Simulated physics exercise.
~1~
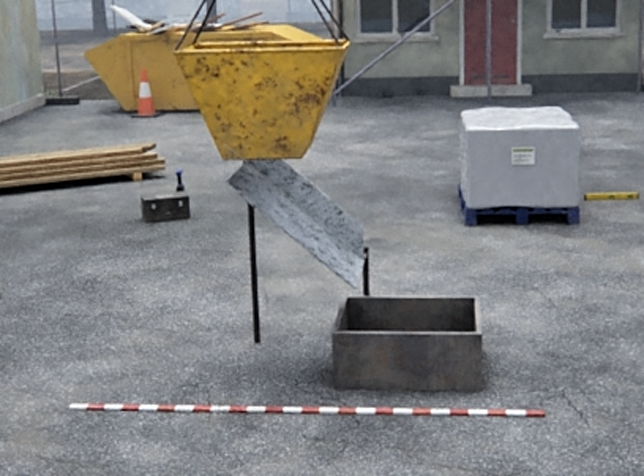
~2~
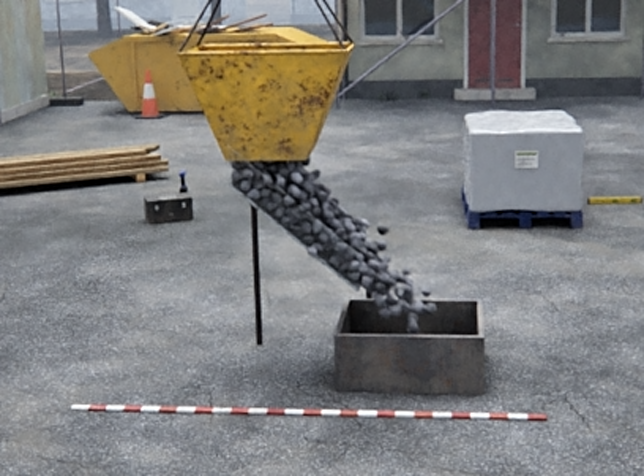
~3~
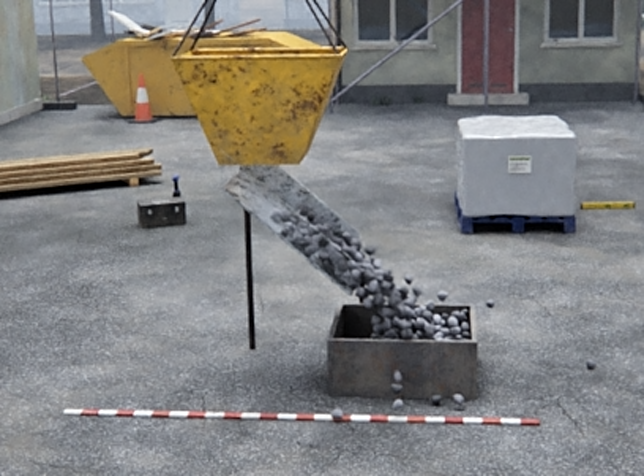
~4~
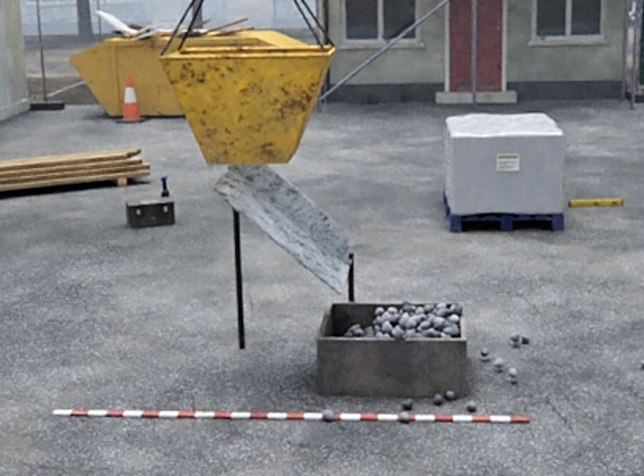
Grey stones poured from the bottom of a hanging yellow skip, slid down a sloping metal sheet to the right and tumbled into an open box, where nearly all settled, while a few spilled onto the ground in front and to the right.
